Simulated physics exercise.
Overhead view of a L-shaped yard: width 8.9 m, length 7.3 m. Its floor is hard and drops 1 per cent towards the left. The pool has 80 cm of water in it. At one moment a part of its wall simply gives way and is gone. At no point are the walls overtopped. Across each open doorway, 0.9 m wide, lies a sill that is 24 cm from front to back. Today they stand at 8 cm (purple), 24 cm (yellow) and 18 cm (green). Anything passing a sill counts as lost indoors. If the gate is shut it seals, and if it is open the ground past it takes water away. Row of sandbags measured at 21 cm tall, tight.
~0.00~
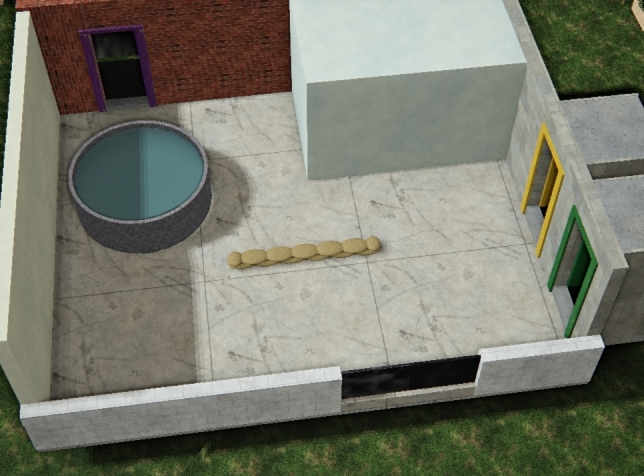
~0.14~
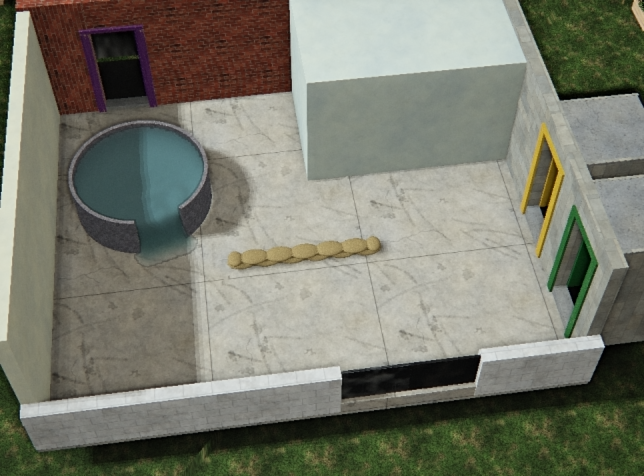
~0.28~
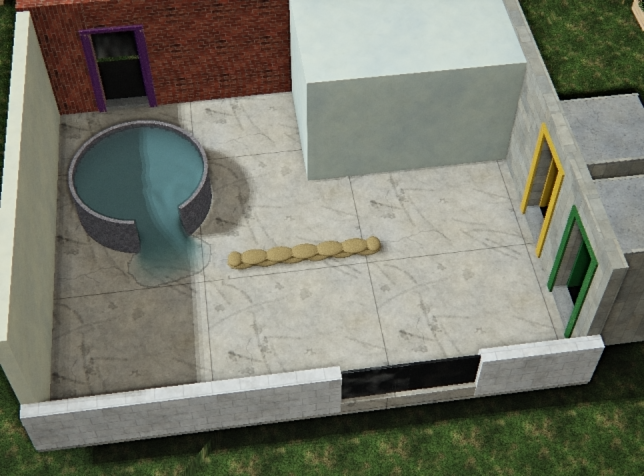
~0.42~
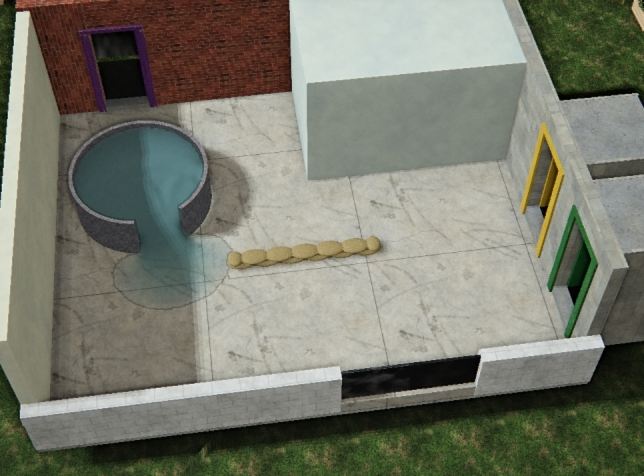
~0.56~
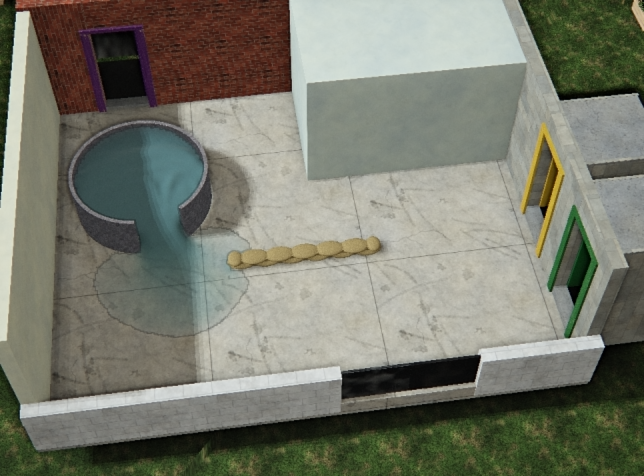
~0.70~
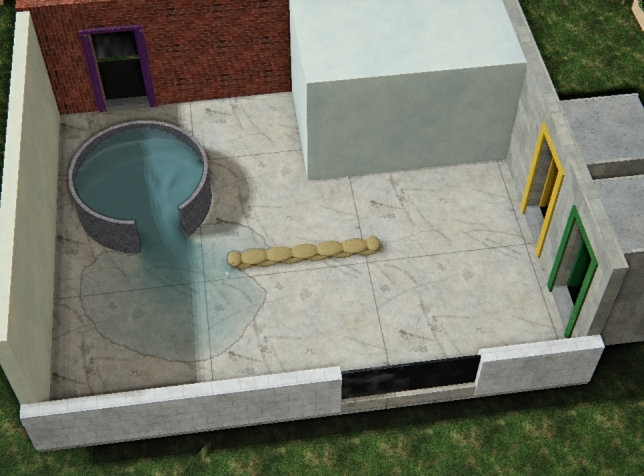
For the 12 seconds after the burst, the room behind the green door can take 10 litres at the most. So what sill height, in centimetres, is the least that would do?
I would say 13.5 cm at the least.
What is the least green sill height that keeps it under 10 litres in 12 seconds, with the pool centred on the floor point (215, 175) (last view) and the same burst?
Some 9.5 cm.
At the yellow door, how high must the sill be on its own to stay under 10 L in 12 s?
At yellow, roughly 6.0 cm.
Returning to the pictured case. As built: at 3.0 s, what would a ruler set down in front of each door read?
Purple 0, yellow 0, green 0 cm.
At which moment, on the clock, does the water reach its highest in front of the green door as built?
4.0 s.
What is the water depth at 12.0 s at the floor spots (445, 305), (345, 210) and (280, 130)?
About 7, 6 and 3 cm respectively.
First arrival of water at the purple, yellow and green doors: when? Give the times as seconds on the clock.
The flood shows up at purple at 6.5 s, at yellow at 4.5 s, and at green at 3.4 s.
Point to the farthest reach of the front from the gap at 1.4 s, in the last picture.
Close to pixel (322, 393).
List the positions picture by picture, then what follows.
The first picture shows the pool at (139, 173) is whole and still, 80 cm deep; the green door at (570, 280) is dry.
In the second picture, the front is at (189, 249), 0.3 m from the gap at (162, 237); 0.2 m2 of floor is wet, 80 cm left at the back.
In the third picture, the gap is at (162, 238), the front 0.8 m out at (190, 272); the back of the pool holds 80 cm.
In the fourth picture, water pours out at (162, 239) and has run 1.4 m, to (182, 303); about 8 cm deep outside, 80 cm at the back.
In the fifth picture, water pours out at (162, 238) and has run 2.0 m, to (208, 325); about 5 cm deep outside, 78 cm at the back.
In the sixth picture, water pours out at (162, 238) and has run 2.6 m, to (207, 355); about 5 cm deep outside, 72 cm at the back; the green door at (570, 280), 7.3 m from the gap, is still 5.3 m from the nearest water.
After 1.4 s water covers 30 % of the floor, deepest (42 cm) near (173, 249); it has not reached the green door.
After 3.0 s water covers 40 % of the floor, deepest (28 cm) near (173, 249); it has not reached the green door.
After 12.0 s water covers 95 % of the floor, deepest (13 cm) near (208, 215); 5 cm at the green door, 0 litres in over its 18 cm sill.
At the green door as built, the water arrived by 3.4 s and peaked near 17 cm at 4.2 s.
Run again over the same 12 s with other heights there, 21 litres in over 11.5 cm, 2 litres over 16 cm. The limit of 10 litres is kept from about 13.5 cm up.
